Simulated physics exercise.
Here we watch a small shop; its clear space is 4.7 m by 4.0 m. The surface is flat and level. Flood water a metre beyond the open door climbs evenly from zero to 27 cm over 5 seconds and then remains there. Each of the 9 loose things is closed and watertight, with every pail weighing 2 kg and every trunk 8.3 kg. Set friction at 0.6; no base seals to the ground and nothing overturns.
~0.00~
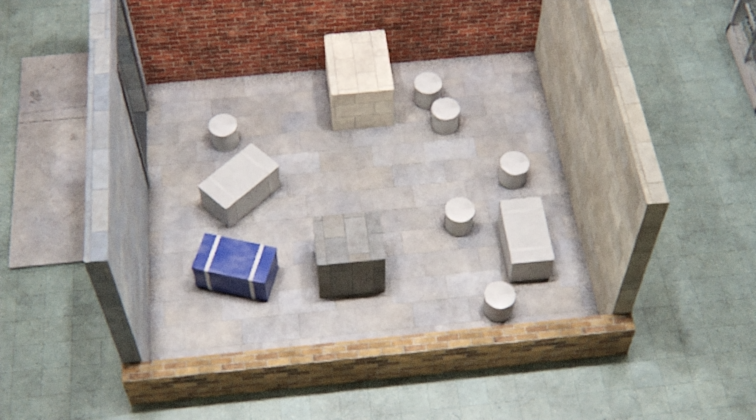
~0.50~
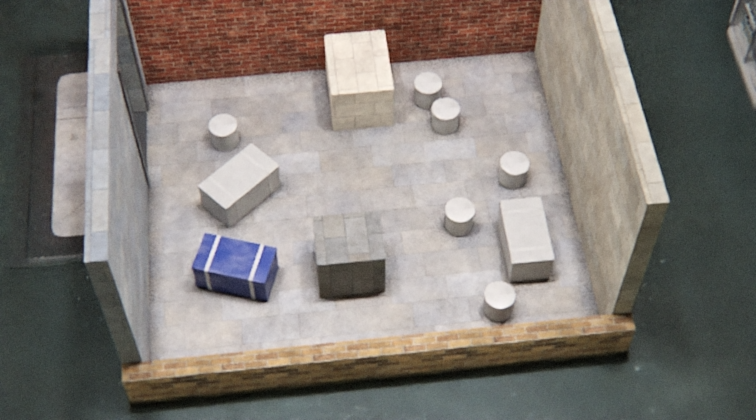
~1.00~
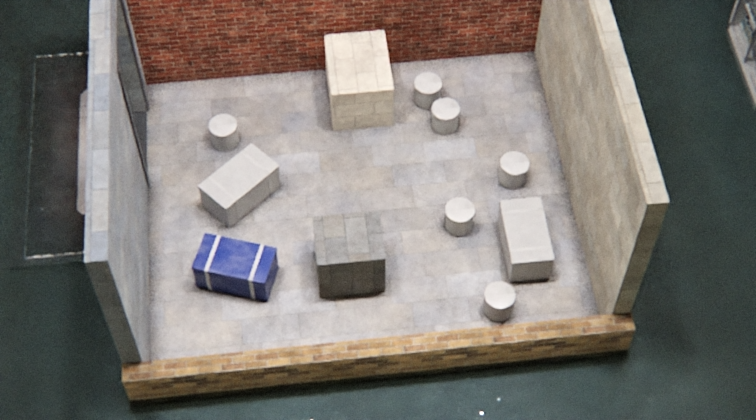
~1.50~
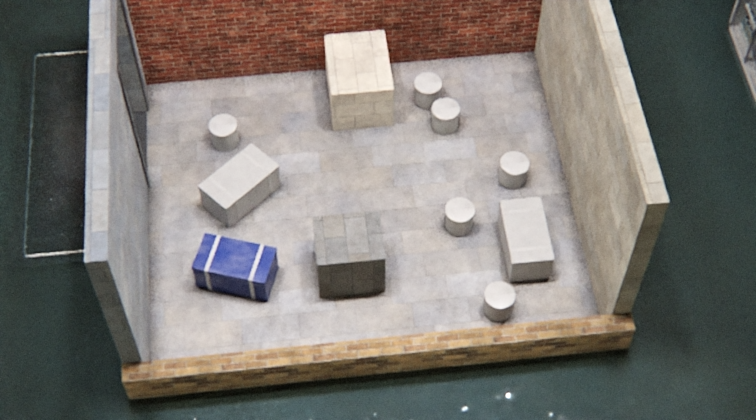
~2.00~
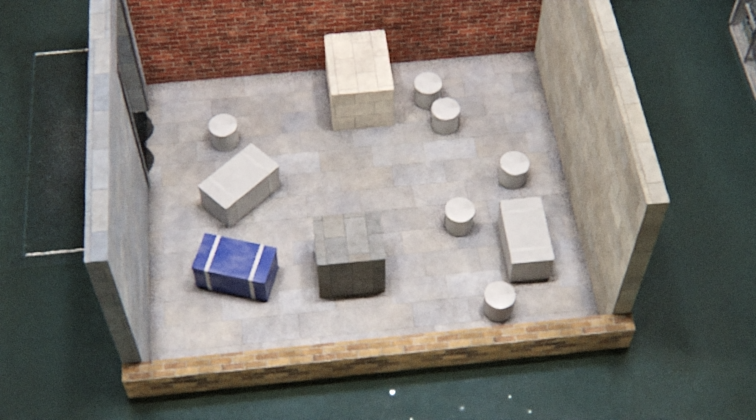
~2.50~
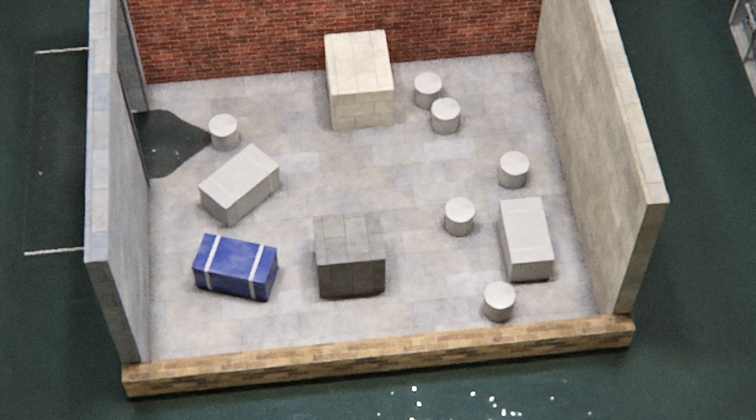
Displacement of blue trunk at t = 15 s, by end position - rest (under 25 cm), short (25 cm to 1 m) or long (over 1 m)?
It winds up well off.
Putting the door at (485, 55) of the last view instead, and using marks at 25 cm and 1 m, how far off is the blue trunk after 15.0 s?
Then the blue trunk would have gone a long way.
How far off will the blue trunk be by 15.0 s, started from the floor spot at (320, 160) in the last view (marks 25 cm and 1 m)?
Answer: It covers a big distance.
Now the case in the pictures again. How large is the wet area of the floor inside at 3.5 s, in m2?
Wet area: Approx. 2.5 m2.
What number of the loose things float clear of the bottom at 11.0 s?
Just then, the number is 9.
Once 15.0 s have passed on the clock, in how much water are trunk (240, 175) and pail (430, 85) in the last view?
Depth approx. 8 cm / 10 cm.
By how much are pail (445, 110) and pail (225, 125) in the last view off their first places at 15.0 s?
100 cm, 300 cm.
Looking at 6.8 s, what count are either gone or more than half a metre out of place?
I count 3 of them.
After 3.5 s the blue trunk is near (234, 258), 0.0 m from its start, aground; 0 afloat.
After 6.8 s the blue trunk is near (234, 259), 0.0 m from its start, aground; 3 afloat.
After 11.0 s the blue trunk is near (168, 310), 0.9 m from its start, afloat; 9 afloat.
After 15.0 s the blue trunk is near (239, 142), 1.4 m from its start, afloat; 9 afloat.
